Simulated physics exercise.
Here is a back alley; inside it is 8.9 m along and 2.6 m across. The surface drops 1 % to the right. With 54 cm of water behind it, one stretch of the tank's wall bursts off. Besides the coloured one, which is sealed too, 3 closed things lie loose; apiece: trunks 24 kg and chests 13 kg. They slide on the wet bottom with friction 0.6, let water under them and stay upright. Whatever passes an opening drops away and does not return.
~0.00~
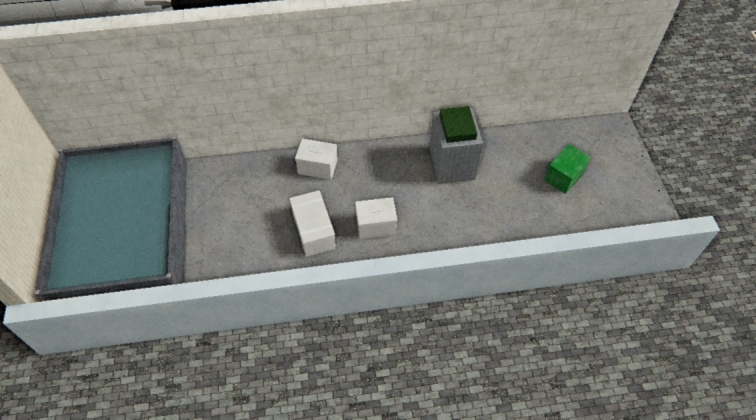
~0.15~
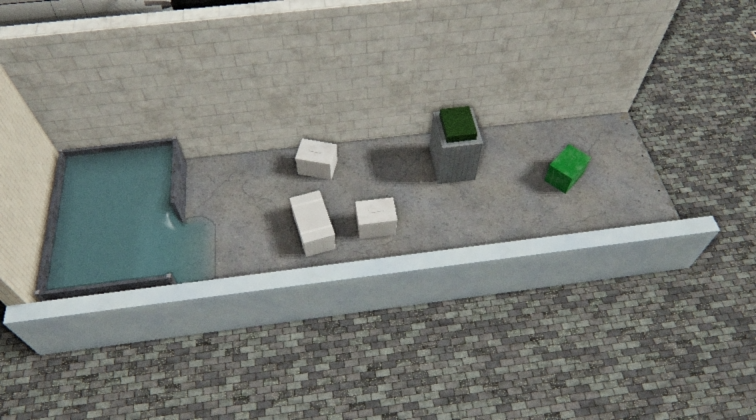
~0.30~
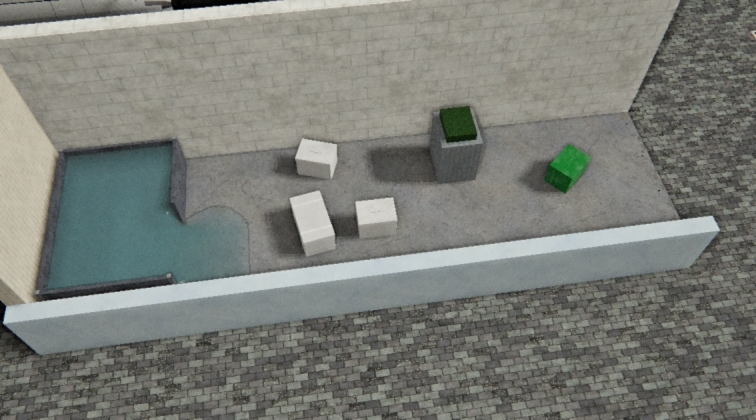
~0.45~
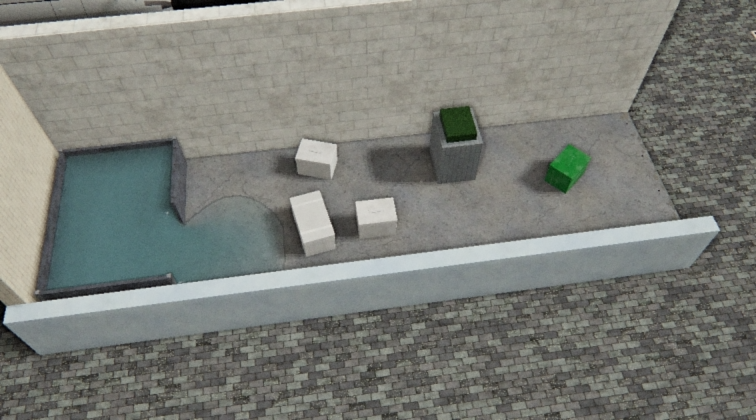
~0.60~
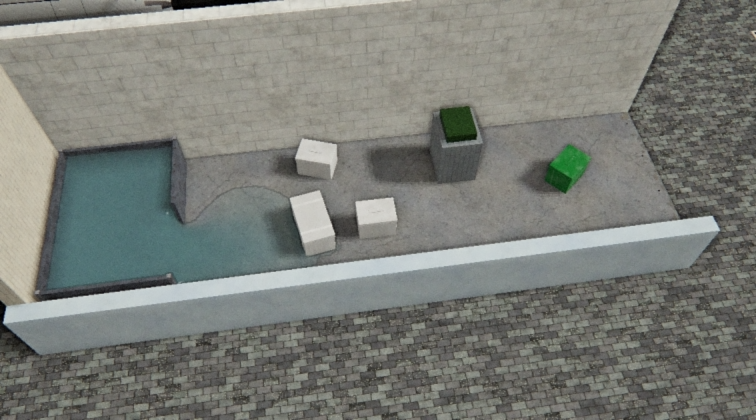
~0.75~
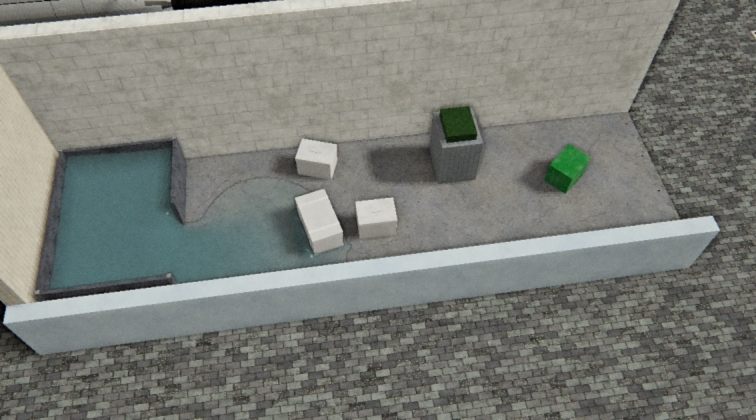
In a walled alley, water spreads from a broken tank and shifts a white block.
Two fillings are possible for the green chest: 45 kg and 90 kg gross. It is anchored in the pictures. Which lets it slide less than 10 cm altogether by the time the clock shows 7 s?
For it, the lower weight is enough.
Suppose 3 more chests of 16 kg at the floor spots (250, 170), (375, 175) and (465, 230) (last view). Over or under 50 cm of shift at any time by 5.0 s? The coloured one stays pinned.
In that order: Short of it, more, past it.
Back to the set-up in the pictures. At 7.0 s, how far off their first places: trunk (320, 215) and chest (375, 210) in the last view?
In turn: Gone out, gone out.
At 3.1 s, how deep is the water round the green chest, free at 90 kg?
Roughly 7 cm.
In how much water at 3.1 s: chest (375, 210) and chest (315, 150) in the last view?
Roughly 7 and 3 cm.
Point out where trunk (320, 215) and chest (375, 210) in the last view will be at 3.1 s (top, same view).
Near (439, 179) and (541, 154).
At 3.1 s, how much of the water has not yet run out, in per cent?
About 98 per cent.
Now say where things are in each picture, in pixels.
In the first picture, the green chest at (570, 161) rests on the ground; 3.6 m2 under water; 0 of 4 have shifted.
In the second picture, the green chest at (570, 161), on the bottom; 4.2 m2 under water; 0 of 4 have shifted.
In the third picture, the green chest at (570, 161), on the bottom; 4.9 m2 under water; 0 of 4 have shifted.
In the fourth picture, the green chest at (570, 161) rests on the ground; water covers 5.7 m2; 0 of 4 have shifted.
In the fifth picture, the green chest at (570, 161) rests on the ground; 6.5 m2 under water; 0 of 4 have shifted.
In the sixth picture, the green chest at (570, 161) rests on the ground; water covers 7.1 m2; 1 of 4 have shifted.
After 1.4 s the green chest would be 0 cm from its start with 45 kg and 0 cm from its start with 90 kg; 0 cm of water round it then.
After 3.1 s the green chest would be 0 cm from its start with 45 kg and 0 cm from its start with 90 kg; 7 cm of water round it then.
After 4.9 s the green chest would be 2 cm from its start with 45 kg and 0 cm from its start with 90 kg; 5 cm of water round it then.
After 7.0 s the green chest would be 2 cm from its start with 45 kg and 0 cm from its start with 90 kg; 4 cm of water round it then.
